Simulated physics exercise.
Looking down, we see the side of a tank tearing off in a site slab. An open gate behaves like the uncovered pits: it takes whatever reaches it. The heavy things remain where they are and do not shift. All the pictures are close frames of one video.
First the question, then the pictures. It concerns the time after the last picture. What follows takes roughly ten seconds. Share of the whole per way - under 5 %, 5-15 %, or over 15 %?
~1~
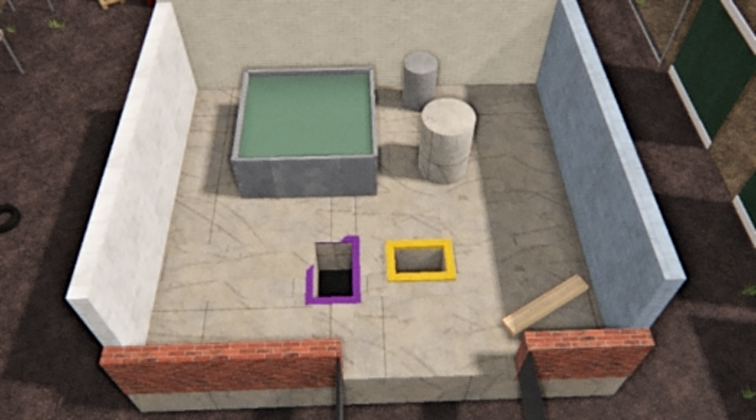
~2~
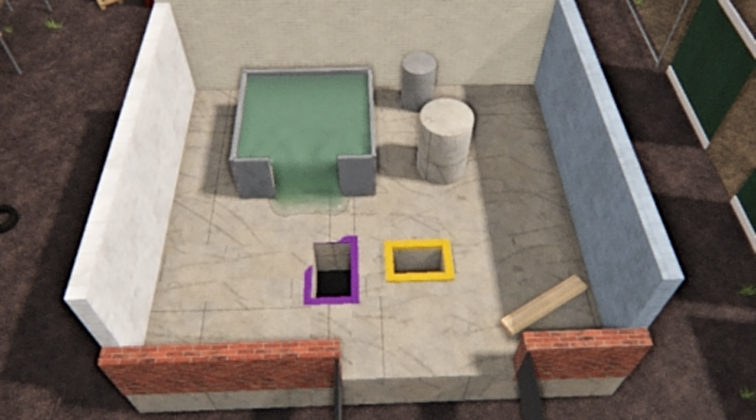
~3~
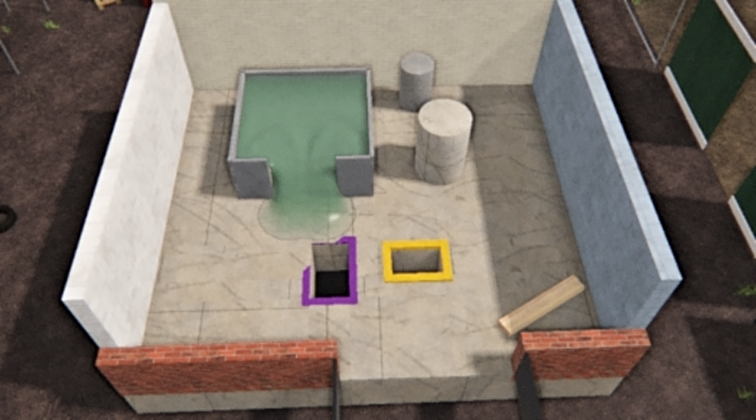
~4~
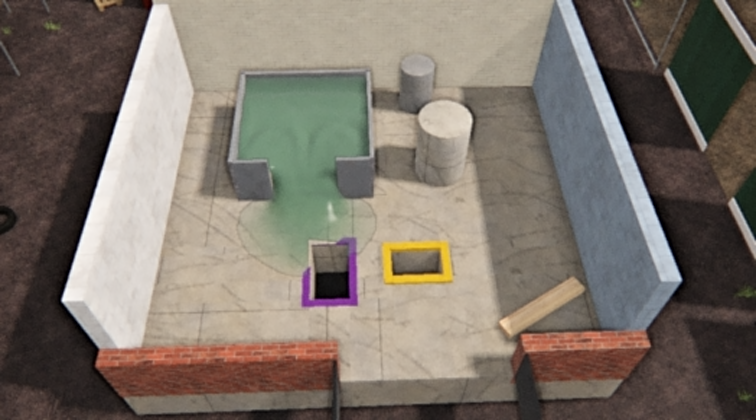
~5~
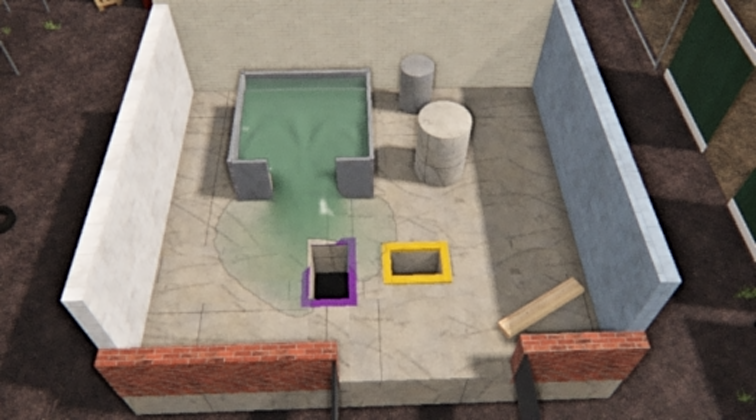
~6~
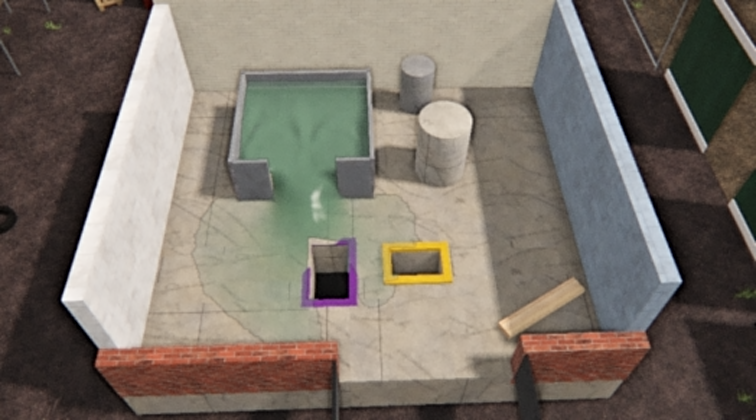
Gate 5-15 %, yellow pit under 5 %, purple pit over 15 %.
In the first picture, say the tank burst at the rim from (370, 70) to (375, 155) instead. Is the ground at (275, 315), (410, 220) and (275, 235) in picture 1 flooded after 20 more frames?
In the order asked: Out of reach, sodden, out of reach.
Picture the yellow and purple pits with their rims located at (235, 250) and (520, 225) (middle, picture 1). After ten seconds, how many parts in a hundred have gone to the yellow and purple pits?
Estimated shares - yellow: 12 %; purple: 2 %.
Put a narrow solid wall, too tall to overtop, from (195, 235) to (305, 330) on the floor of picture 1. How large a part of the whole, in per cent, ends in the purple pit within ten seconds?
I'd put the purple pit at roughly 55 %.
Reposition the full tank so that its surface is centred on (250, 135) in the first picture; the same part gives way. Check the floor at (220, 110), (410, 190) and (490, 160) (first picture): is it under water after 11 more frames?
Looking at all three, I'd call them bone dry, bone dry, bone dry.
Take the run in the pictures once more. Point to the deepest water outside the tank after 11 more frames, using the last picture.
I'd put it around (190, 369).
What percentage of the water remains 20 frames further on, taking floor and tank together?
Estimate: Some 72 %.
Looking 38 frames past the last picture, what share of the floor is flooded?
That's roughly 60 per cent.
A moment on, water covers 30 % of the floor; the gate 0 %, the yellow pit 1 %, the purple pit 10 %.
Next, water covers 35 % of the floor; the gate 1 %, the yellow pit 2 %, the purple pit 16 %.
Then, water covers 40 % of the floor; the gate 3 %, the yellow pit 2 %, the purple pit 23 %.
Later, water covers 60 % of the floor; the gate 6 %, the yellow pit 3 %, the purple pit 31 %.
In the end, water covers 90 % of the floor; the gate 10 %, the yellow pit 3 %, the purple pit 39 %.
